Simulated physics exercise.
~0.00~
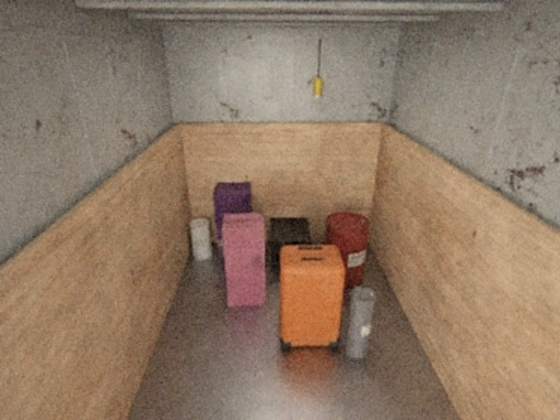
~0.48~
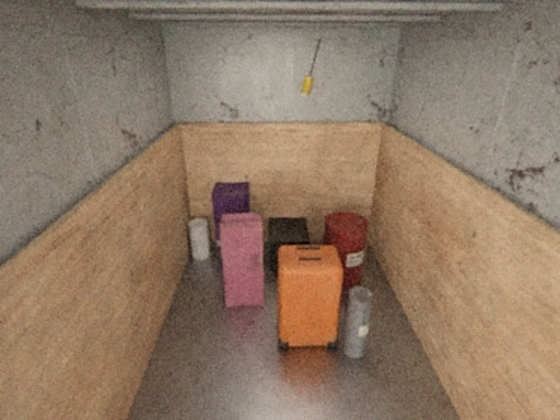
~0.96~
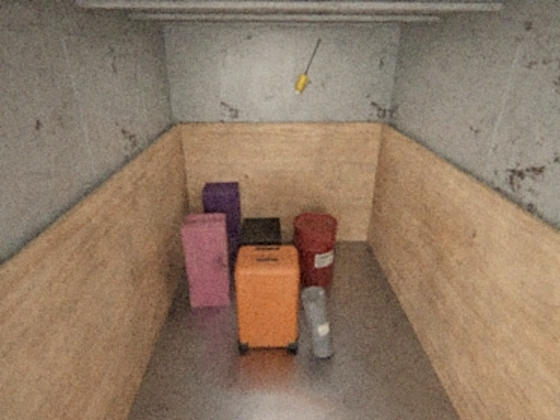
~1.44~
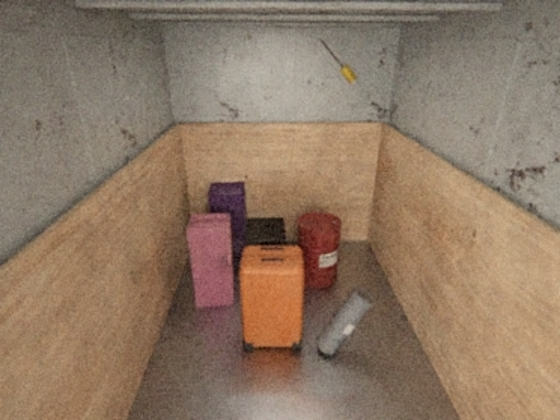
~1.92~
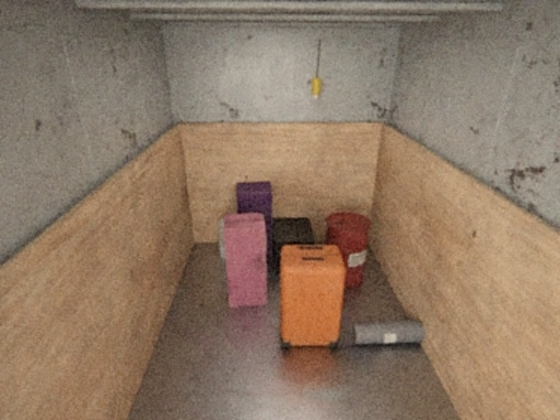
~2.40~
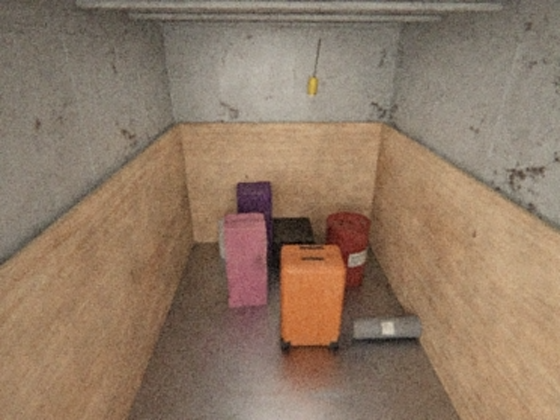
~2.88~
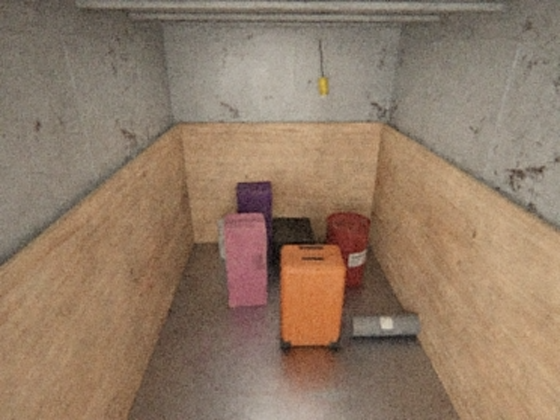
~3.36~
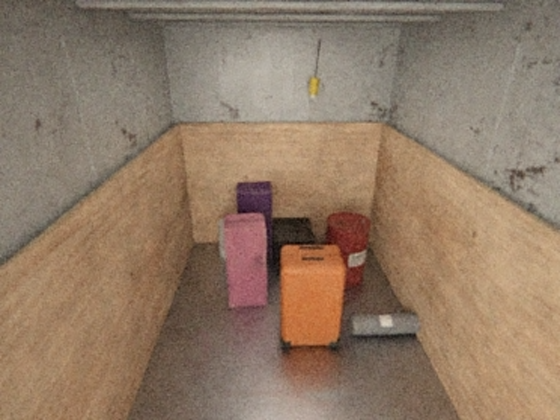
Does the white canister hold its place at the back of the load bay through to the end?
No, the white canister gets shifted from its place on the left and ends up further right, mostly hidden behind the pink box.
